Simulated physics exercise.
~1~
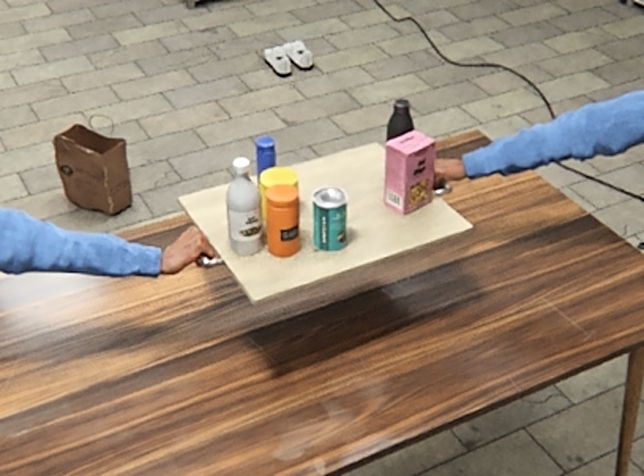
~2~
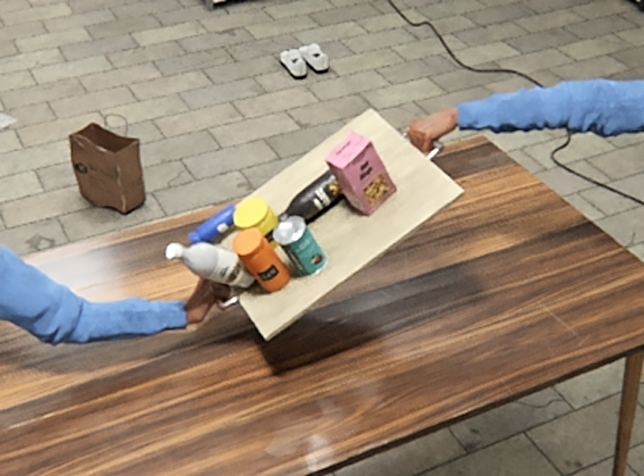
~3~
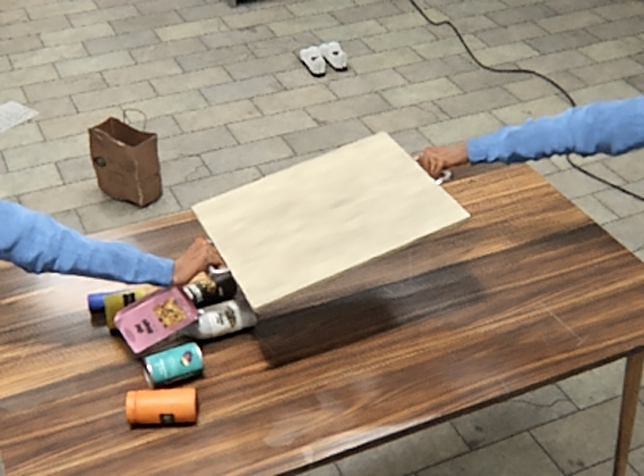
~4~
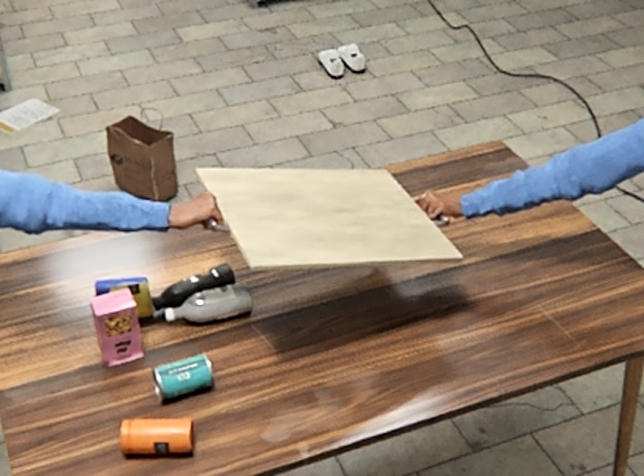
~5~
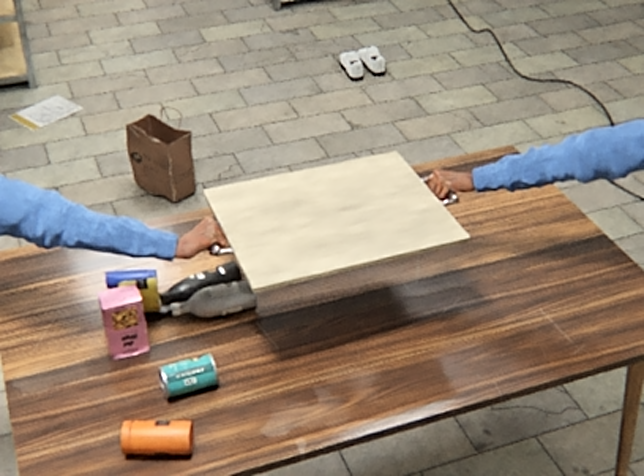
Handheld flat tray tipping left, sending its bottles, jars, tin and pink carton onto a wooden table, then levelling out empty.
